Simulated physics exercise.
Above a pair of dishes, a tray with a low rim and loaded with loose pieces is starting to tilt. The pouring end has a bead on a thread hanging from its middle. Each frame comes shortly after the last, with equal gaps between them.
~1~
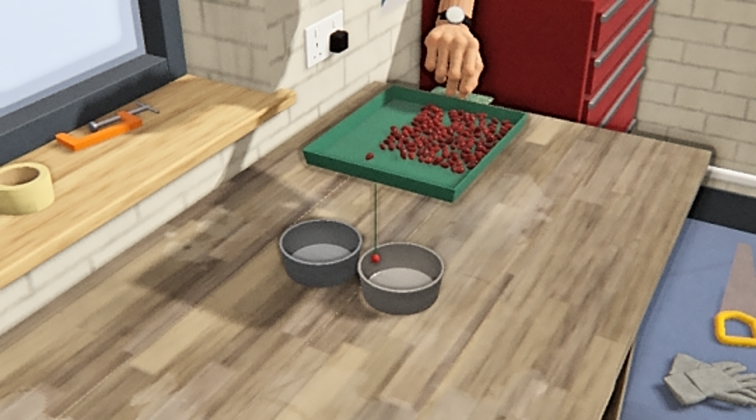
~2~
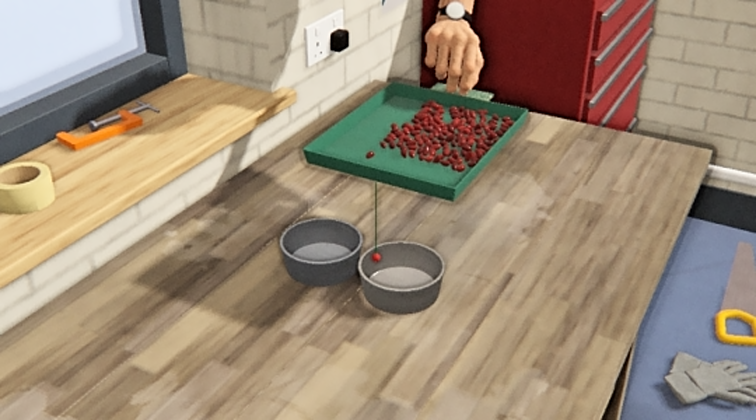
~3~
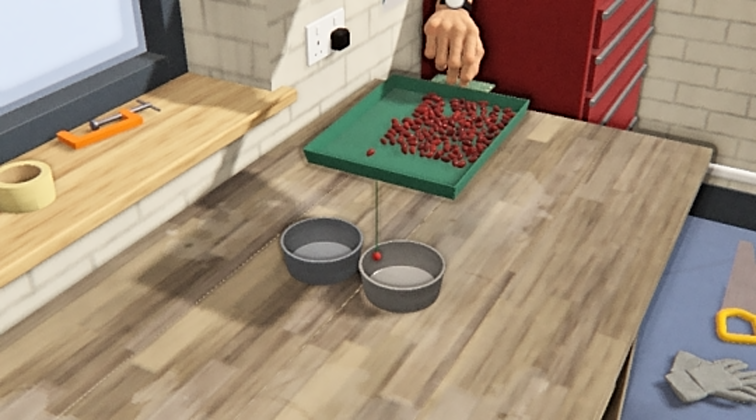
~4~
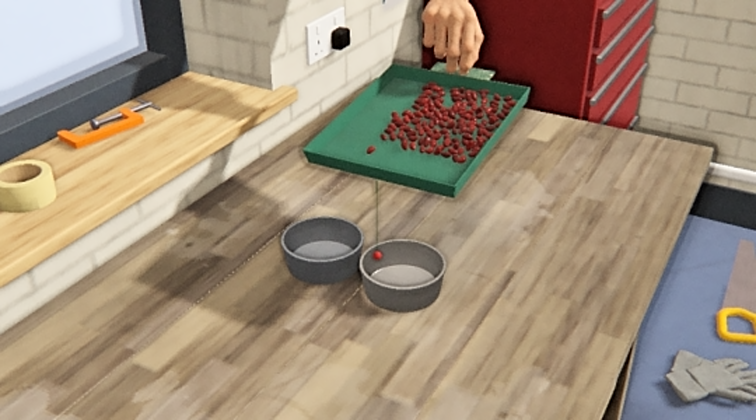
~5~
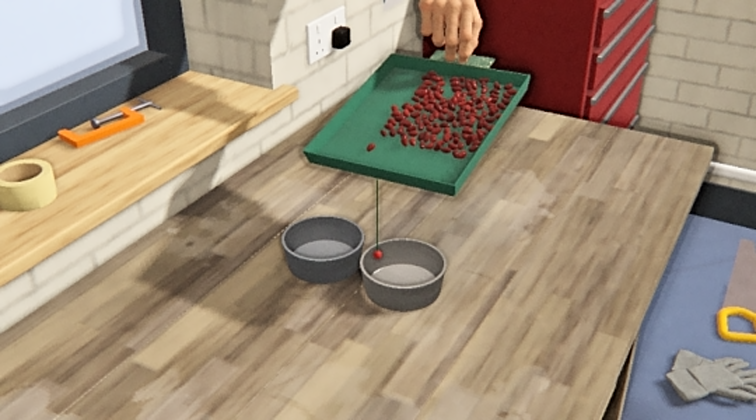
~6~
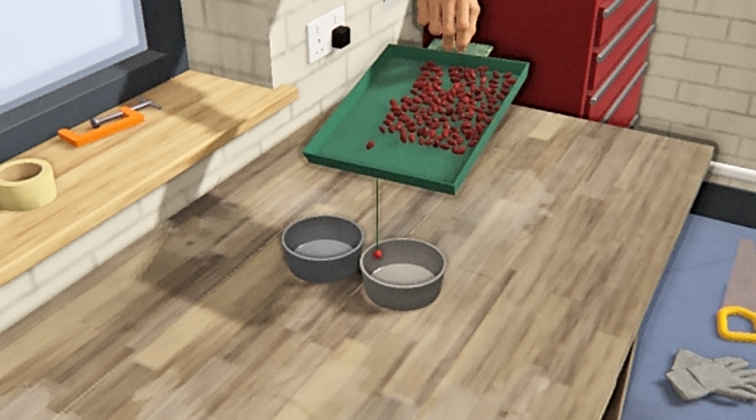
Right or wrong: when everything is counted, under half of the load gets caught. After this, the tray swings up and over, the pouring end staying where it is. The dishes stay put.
Right.
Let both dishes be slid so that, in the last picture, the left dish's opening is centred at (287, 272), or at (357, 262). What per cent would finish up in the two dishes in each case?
That makes 80 per cent, followed by 30 per cent.
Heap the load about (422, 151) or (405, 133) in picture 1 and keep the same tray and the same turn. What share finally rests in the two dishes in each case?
Close to 10 in a hundred, then close to 10 in a hundred.
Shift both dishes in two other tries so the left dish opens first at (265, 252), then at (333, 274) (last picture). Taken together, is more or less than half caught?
In order, they'd catch a major share, and next a major share.
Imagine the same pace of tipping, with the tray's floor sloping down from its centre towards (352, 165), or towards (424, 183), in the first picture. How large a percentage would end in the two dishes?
Somewhere close to 70 % the first time, 10 % the second.
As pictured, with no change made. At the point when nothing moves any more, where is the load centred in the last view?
Around (324, 315).
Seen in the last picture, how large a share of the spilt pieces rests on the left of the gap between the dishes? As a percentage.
Near 80 per cent.
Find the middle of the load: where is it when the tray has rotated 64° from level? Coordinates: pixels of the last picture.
The middle of the pieces sits at roughly (378, 146).
Soon, tray tipped steeply; nearly all on the tray; a stray few outside both; a stray few in the air.
A while on, tray tipped past a quarter turn; nearly all on the tray; a small part outside both; a stray few in the air.
Towards the end, tray tipped past a quarter turn; a stray few in the right dish; a small part in the left dish; nearly all outside both.
Finally, tray tipped past a quarter turn; a stray few in the right dish; a small part in the left dish; nearly all outside both.
